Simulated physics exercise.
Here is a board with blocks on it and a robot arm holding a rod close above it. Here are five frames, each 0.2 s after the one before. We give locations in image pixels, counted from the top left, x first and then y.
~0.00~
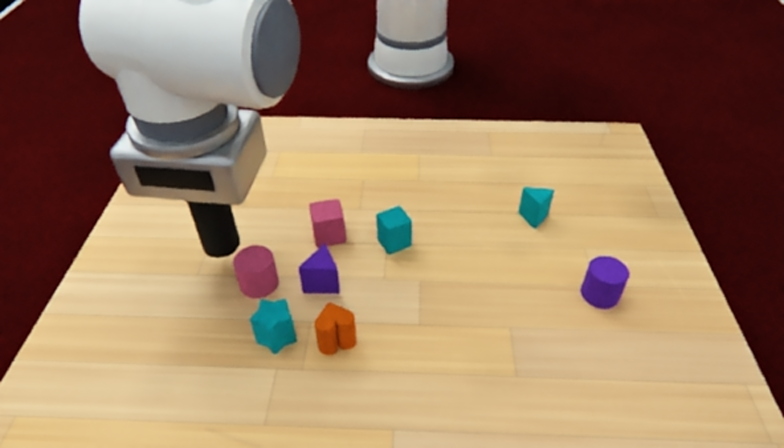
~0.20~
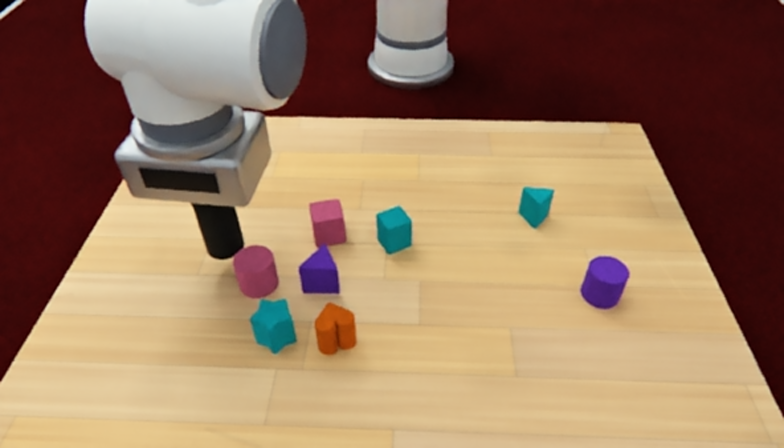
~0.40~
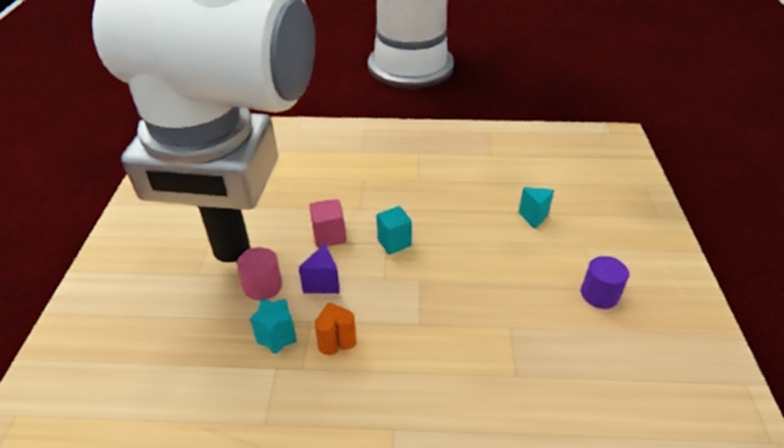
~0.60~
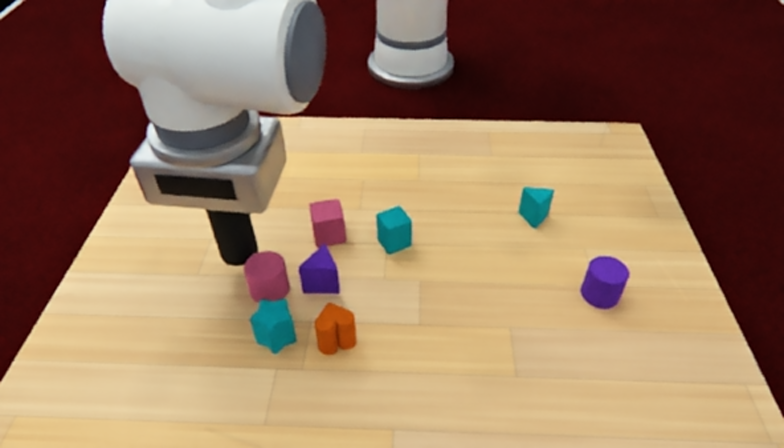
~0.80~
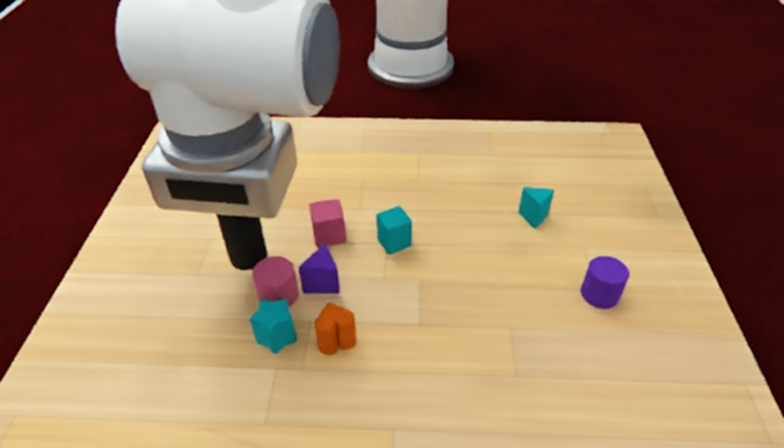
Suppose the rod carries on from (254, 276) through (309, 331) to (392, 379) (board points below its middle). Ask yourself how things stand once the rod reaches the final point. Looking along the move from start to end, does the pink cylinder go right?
No.
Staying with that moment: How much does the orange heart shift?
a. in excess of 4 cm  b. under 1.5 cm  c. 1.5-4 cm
(a)
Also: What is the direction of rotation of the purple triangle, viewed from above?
Rotates counter-clockwise.
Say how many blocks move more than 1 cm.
The answer is three or more blocks.
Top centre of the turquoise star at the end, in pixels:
The centre of its top face lies at (283, 335).
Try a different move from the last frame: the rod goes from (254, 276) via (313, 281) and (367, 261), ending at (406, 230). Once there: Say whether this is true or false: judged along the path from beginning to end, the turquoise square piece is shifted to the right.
That is false.
What follows on the original path. One third of the way, rod at (286, 294); turquoise star at (277, 320), turned 50° clockwise; pink cylinder at (320, 303); purple triangle at (326, 260), turned 30° anticlockwise; orange heart at (345, 323), turned 25° clockwise.
Two thirds of the way, rod at (332, 331); turquoise star at (283, 335); pink cylinder at (373, 335); purple triangle at (326, 260), turned 30° anticlockwise; orange heart at (408, 351), turned 15° clockwise.
At the end, rod at (392, 361); turquoise star at (283, 335), turned 125° clockwise; pink cylinder at (439, 359); purple triangle at (326, 260), turned 30° anticlockwise; orange heart at (479, 369).
